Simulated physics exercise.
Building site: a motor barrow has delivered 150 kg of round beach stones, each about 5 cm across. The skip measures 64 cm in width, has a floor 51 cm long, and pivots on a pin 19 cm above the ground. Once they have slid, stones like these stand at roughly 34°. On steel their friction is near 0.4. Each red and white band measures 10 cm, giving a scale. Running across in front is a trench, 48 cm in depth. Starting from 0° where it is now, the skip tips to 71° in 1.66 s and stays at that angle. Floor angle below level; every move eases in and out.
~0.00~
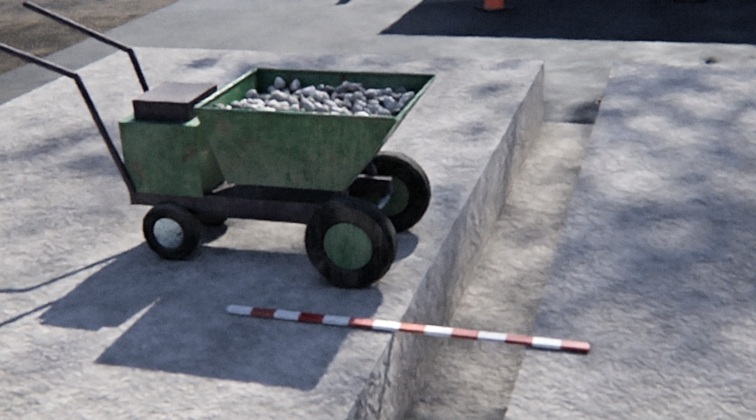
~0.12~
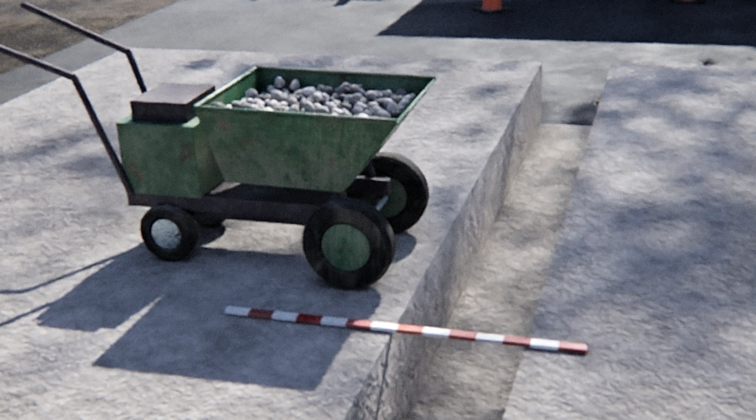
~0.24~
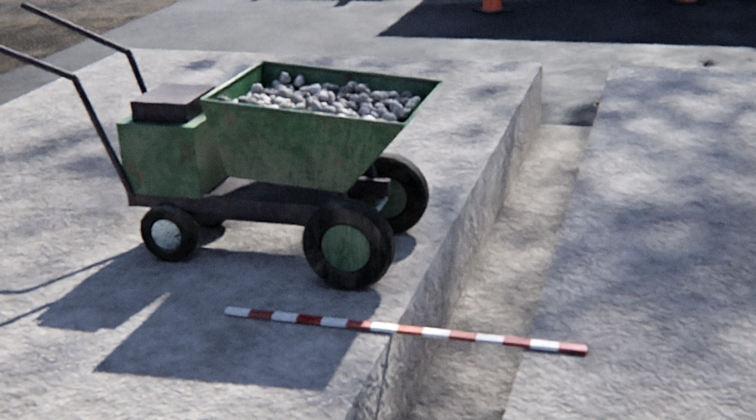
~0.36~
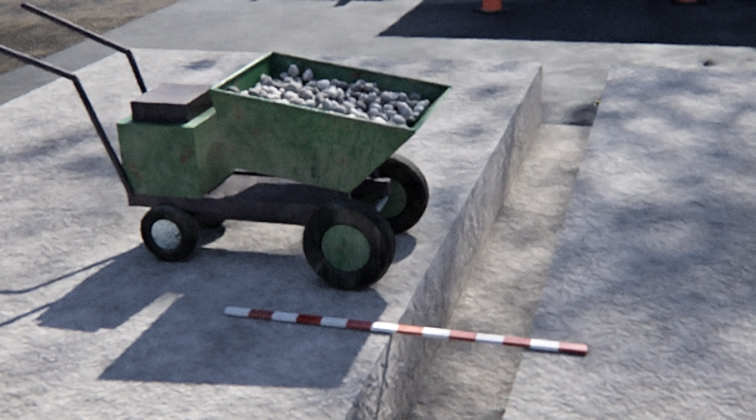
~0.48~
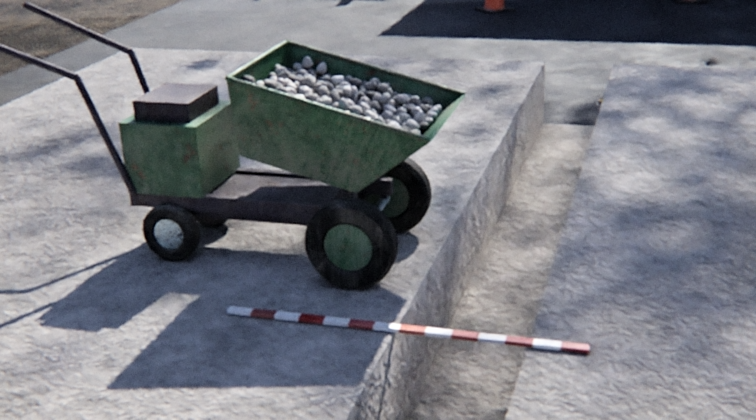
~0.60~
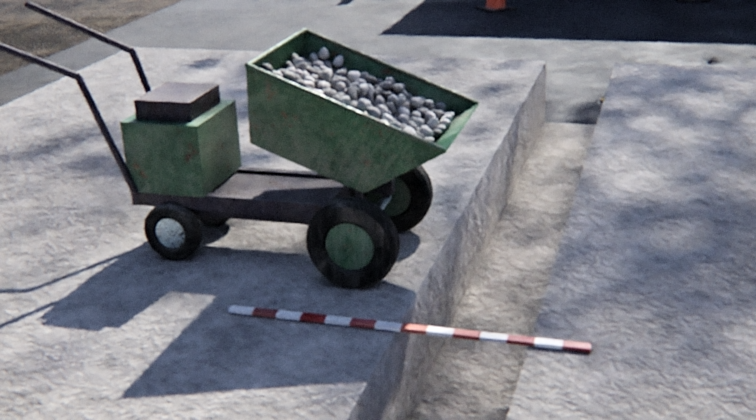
At the start, a green motor barrow loaded with rounded grey stones stands beside a trench, a red and white striped pole lying across the edge. The skip then tilts gradually forward to the right, its rear end rising clear of the chassis, while the stones shift slightly inside and the wheels stay put.
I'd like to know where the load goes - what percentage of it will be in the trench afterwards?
I would put it at about 62 per cent.
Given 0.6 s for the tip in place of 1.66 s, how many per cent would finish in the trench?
Trench share: Approx. 40%.
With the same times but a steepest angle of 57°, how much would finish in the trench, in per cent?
Roughly 50%.
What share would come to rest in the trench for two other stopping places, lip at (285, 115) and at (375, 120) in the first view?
Estimates: 95 % then 85 %.
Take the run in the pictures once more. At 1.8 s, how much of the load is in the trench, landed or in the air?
Roughly 25% by that time.
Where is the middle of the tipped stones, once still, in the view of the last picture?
Roughly at (534, 350).
After 1.2 s the floor is at 60°; 99 % in the skip, 1 % in the trench; the foremost stones are at (516, 229).
After 1.8 s the floor is at 71°; 50 % in the skip, 25 % in the trench, 25 % past the trench; the foremost stones are at (655, 269).
After 2.1 s the floor is at 71°; 21 % in the skip, 41 % in the trench, 38 % past the trench; the foremost stones are at (744, 296).
After 4.1 s the floor is at 71°; 0 % in the skip, 62 % in the trench, 38 % past the trench; the foremost stones are past the picture's edge.
